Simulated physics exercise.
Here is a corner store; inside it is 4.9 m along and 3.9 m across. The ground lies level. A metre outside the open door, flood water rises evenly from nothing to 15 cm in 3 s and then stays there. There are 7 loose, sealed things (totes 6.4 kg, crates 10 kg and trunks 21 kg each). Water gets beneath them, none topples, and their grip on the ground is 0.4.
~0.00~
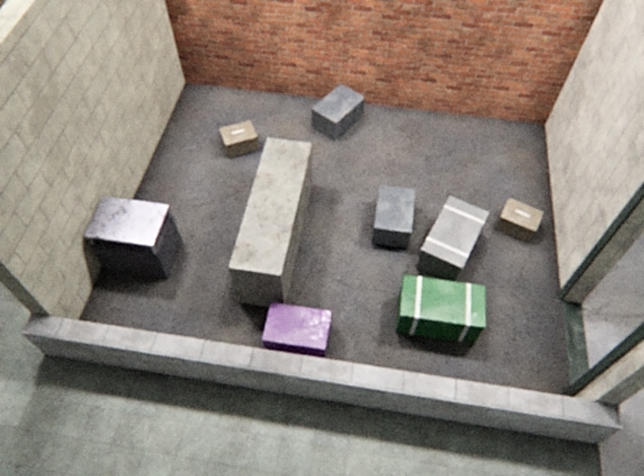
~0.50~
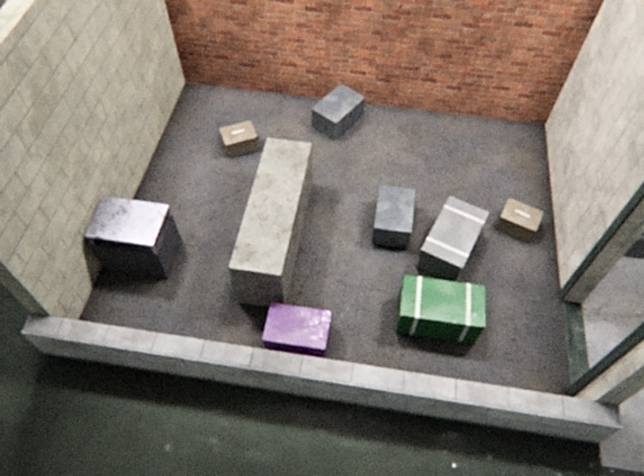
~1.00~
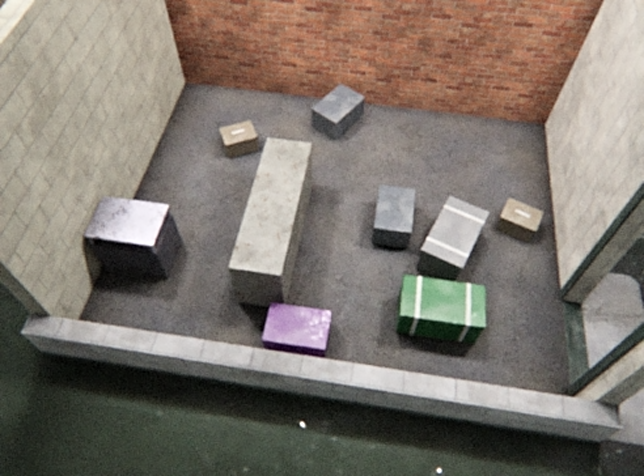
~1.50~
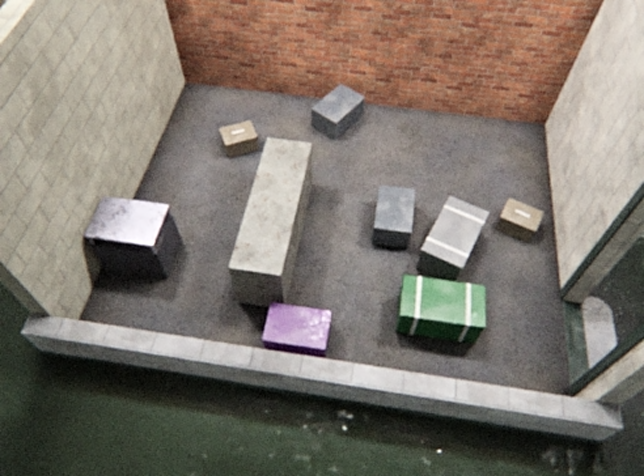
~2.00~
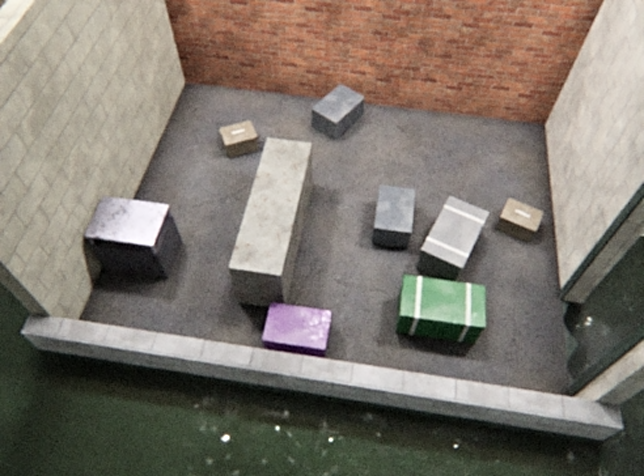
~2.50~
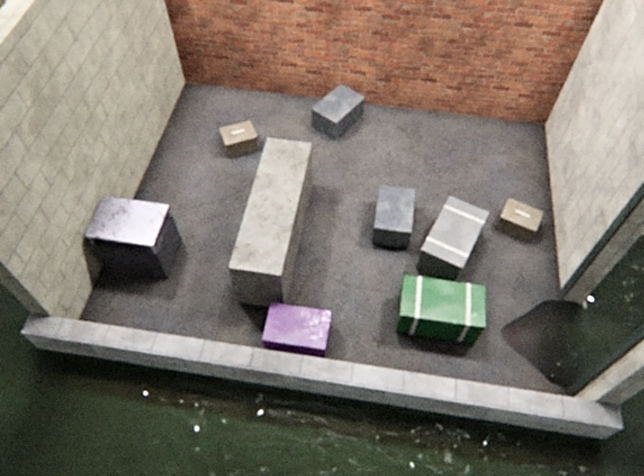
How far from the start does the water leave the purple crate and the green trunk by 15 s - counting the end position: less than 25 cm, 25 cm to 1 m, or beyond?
The purple crate gets carried off; the green trunk travels far.
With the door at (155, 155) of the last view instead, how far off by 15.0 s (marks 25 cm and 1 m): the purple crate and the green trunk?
In that case the purple crate is nudged along, the green trunk holds its place.
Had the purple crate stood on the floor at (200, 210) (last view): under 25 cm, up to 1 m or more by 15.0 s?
It holds its place.
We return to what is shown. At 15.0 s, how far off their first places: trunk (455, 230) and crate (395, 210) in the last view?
In turn: 80 cm, 140 cm.
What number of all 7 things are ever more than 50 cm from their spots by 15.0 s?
That makes 5.
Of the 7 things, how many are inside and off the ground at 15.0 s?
At that moment 3.
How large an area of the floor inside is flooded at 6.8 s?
Some 9.5 m2.
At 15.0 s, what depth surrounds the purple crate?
Roughly 3 cm.
After 3.5 s the purple crate is near (297, 325), 0.0 m from its start, aground; the green trunk is near (443, 300), 0.0 m from its start, aground; 0 afloat.
After 6.8 s the purple crate is near (206, 301), 0.9 m from its start, aground; the green trunk is near (350, 304), 0.9 m from its start, aground; 0 afloat.
After 11.0 s the purple crate is near (179, 283), 1.3 m from its start, aground; the green trunk is near (296, 311), 1.4 m from its start, afloat; 1 afloat.
After 15.0 s the purple crate is near (210, 227), 1.5 m from its start, aground; the green trunk is near (296, 312), 1.4 m from its start, afloat; 3 afloat.
